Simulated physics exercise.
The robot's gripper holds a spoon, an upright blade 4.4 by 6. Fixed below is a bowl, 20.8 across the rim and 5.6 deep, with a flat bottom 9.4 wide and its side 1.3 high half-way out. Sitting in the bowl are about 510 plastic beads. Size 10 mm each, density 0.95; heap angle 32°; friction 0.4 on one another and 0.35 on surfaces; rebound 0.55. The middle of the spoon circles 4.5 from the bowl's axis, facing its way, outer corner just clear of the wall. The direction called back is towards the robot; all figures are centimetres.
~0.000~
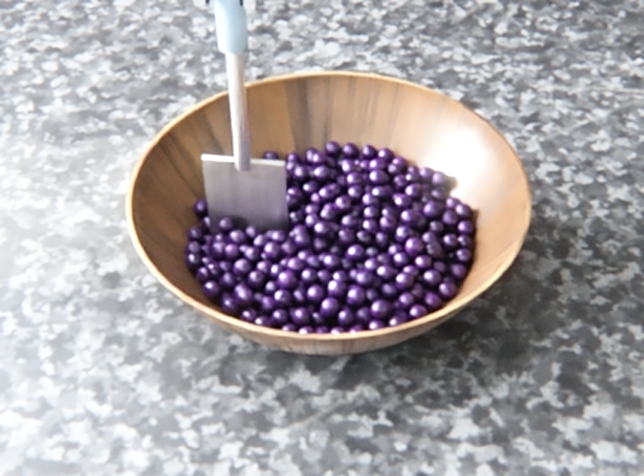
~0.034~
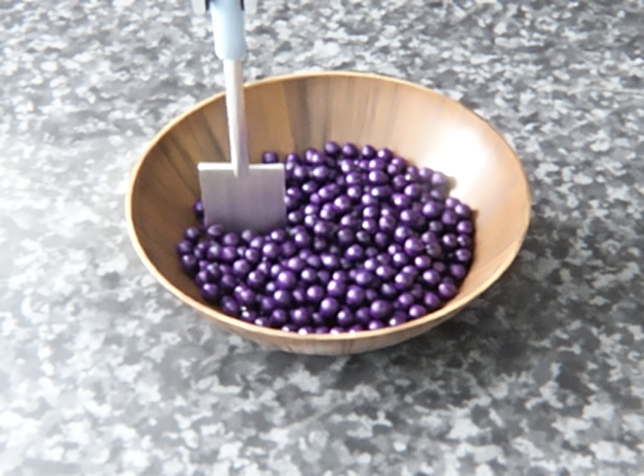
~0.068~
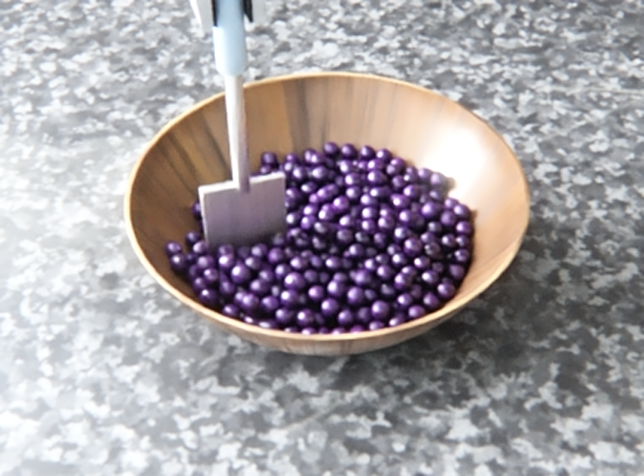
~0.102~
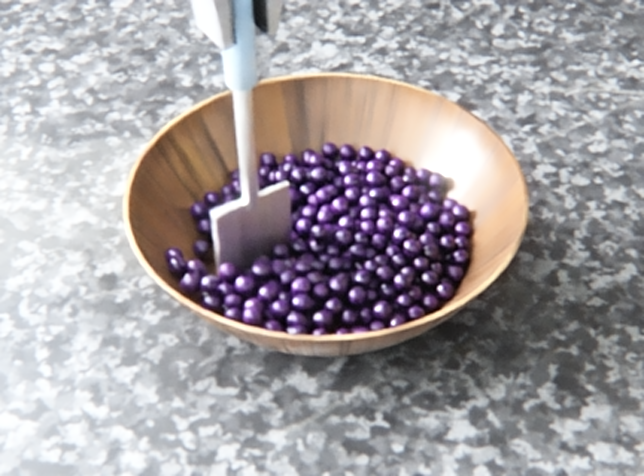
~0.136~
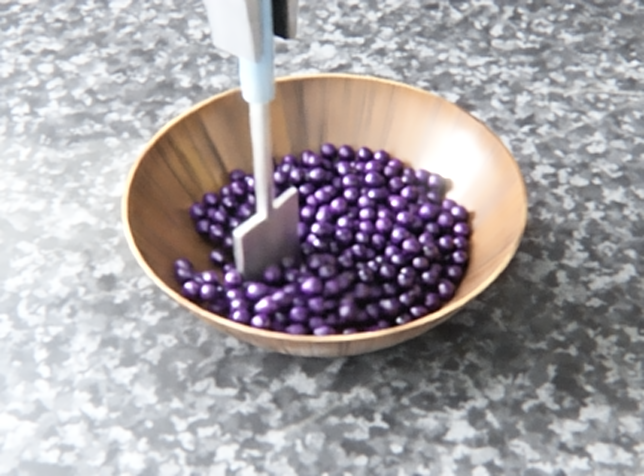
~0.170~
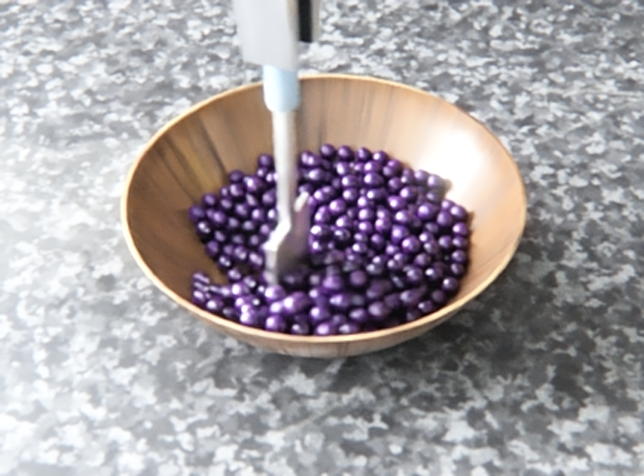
The video shows a robot gripper moving an upright, flat-bladed tool through purple beads in a wooden bowl on a speckled surface, sweeping from the left side toward the front while the blade turns nearly edge-on and beads shift around it.
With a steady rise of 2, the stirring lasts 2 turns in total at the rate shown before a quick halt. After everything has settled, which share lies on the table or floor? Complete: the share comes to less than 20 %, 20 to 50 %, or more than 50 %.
The share comes to less than 20 %.
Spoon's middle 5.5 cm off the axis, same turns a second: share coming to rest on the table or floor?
Close to 5 in a hundred then.
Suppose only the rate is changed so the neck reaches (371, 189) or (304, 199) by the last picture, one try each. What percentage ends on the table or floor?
Around 20 and 5 percent, in that order.
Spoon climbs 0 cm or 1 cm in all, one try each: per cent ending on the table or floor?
Around 5 percent, then 0 percent.
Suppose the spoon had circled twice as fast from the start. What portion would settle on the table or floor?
It would be near 30 per cent.
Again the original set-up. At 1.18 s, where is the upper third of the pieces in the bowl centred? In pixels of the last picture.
Close to pixel (369, 204).
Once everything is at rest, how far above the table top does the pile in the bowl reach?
Roughly 5.0 centimetres.
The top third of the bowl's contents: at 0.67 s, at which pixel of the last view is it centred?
Look near (236, 190) for its middle.
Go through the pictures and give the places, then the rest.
In the first picture, spoon neck at (242, 137), 0° round; upper third of the load around (336, 229), from x 195 to 465, top at y 150; 511 in the bowl.
In the second picture, spoon neck at (239, 144), 7° round; upper third of the load around (335, 233), from x 185 to 465, top at y 150.
In the third picture, spoon neck at (240, 159), 24° round; upper third of the load around (327, 242), from x 175 to 465, top at y 150.
In the fourth picture, spoon neck at (249, 175), 41° round; upper third of the load around (319, 253), from x 175 to 460, top at y 150.
In the fifth picture, spoon neck at (265, 188), 58° round; upper third of the load around (327, 271), from x 185 to 460, top at y 150.
In the sixth picture, spoon neck at (288, 197), 76° round; upper third of the load around (341, 279), from x 195 to 460, top at y 150; 511 in the bowl.
By 0.67 s, 329° round, highest piece 7 above the table; 504 in the bowl, 7 on the table or floor.
By 1.18 s, 223° round, highest piece 6 above the table; 503 in the bowl, 8 on the table or floor.
By 1.63 s, 0° round, highest piece 5 above the table; 503 in the bowl, 8 on the table or floor.
By 2.33 s, 0° round, highest piece 5 above the table; 503 in the bowl, 8 on the table or floor.
Final count, 503 in the bowl, 8 on the table or floor. That is 2 % on the table or floor.
